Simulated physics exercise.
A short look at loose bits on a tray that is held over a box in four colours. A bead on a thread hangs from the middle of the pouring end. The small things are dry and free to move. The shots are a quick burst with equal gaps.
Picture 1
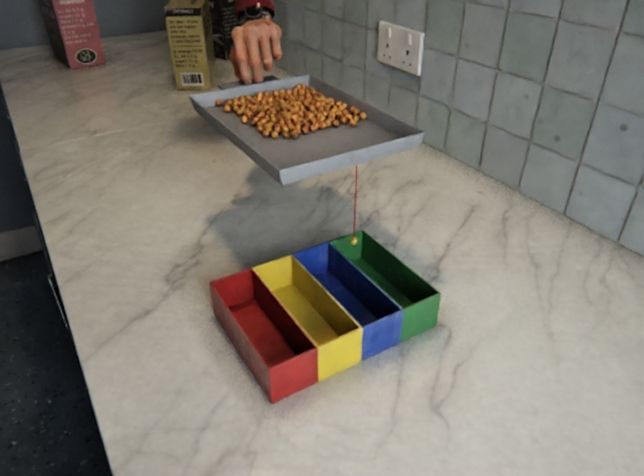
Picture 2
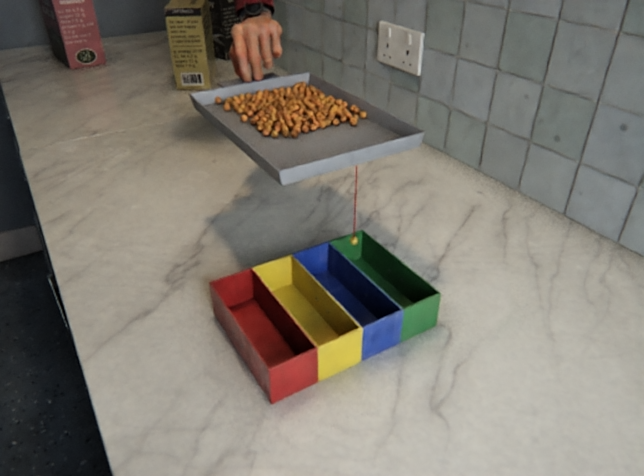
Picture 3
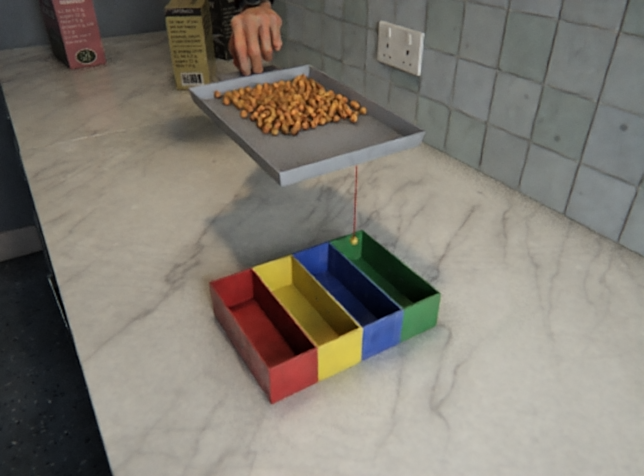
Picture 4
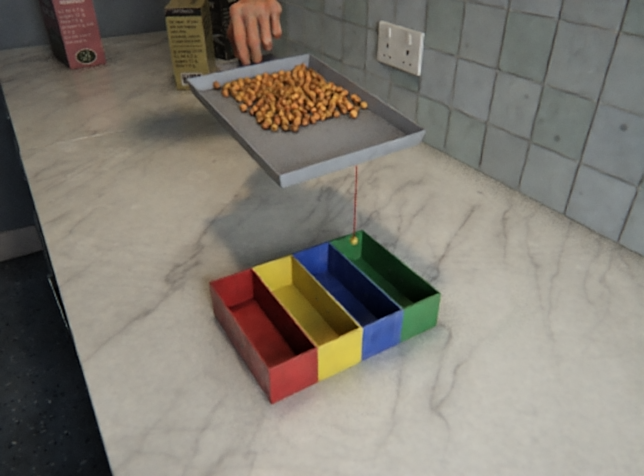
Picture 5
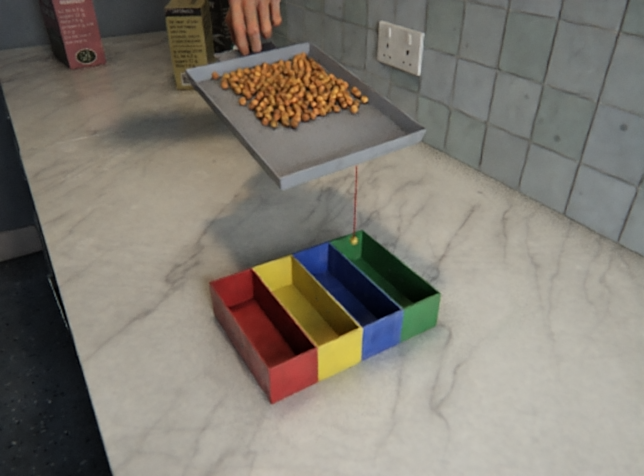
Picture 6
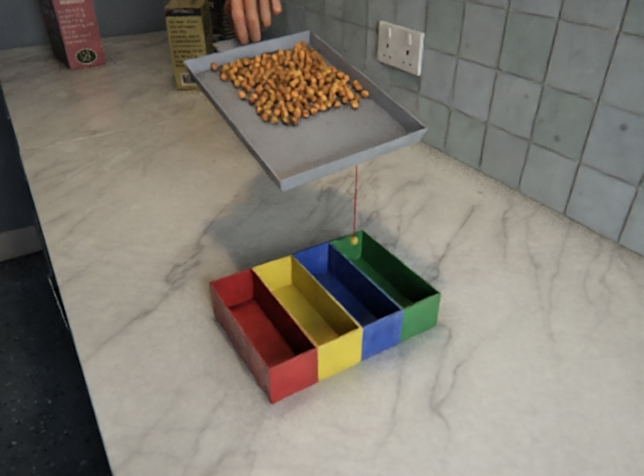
The clip opens on a level grey tray of roasted chickpeas held by a hand above a box with red, yellow, blue and green cells, a bead hanging on a thread. The hand gradually raises the far end, and the tray tilts a little, its near left corner lowest, while the chickpeas stay heaped together.
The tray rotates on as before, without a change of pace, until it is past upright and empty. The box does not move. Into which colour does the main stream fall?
The yellow one ends fullest.
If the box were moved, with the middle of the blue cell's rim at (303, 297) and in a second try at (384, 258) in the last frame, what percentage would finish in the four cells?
Roughly 90 per cent, and 90 per cent.
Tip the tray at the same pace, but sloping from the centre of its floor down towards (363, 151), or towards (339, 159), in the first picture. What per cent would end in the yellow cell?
Near 0 % and 20 %.
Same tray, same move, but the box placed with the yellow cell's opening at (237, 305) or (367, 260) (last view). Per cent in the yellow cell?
About 0 and 10 per cent.
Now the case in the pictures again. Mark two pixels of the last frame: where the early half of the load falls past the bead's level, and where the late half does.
First near (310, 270), later near (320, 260).
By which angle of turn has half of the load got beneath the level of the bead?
Near 110 degrees.
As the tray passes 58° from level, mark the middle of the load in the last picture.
Near (313, 145).
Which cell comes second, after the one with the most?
It is the cell in blue.
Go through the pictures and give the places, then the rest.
The first frame shows corners of the pouring end near (281, 168) and (420, 132), level; middle of the load near (287, 109), roasted chickpeas; bead on its thread near (354, 241); red cell near (294, 372); yellow cell near (340, 351); blue cell near (382, 332); green cell near (420, 314).
The second frame shows corners of the pouring end near (281, 169) and (421, 132), level; middle of the load near (287, 107).
The third frame shows corners of the pouring end near (281, 170) and (421, 131), tipped barely, lowest at the left corner; middle of the load near (287, 102).
The fourth frame shows corners of the pouring end near (281, 173) and (421, 130), tipped a little, lowest at the left corner; middle of the load near (287, 95).
The fifth frame shows corners of the pouring end near (282, 175) and (422, 128), tipped a little, lowest at the left corner; middle of the load near (287, 88).
The sixth frame shows corners of the pouring end near (282, 178) and (423, 127), tipped a little, lowest at the left corner; middle of the load near (287, 80); red cell near (294, 372); yellow cell near (340, 351); blue cell near (382, 332); green cell near (420, 314).
Shortly afterwards, tray tipped steeply; all but a few on the tray; only a few in the yellow cell; only a few in the red cell; only a few in the blue cell; only a few falling or outside the box.
Next, tray tipped right over; the bulk on the tray; a little in the yellow cell; only a few in the blue cell; only a few in the red cell; only a few in the green cell; only a few falling or outside the box.
Some moments later, tray tipped past a quarter turn; near half in the yellow cell; near a third in the blue cell; a little in the green cell; only a few in the red cell; only a few falling or outside the box.
In the end, tray tipped past a quarter turn; near half in the yellow cell; near a third in the blue cell; a little in the green cell; only a few in the red cell; only a few outside the box.
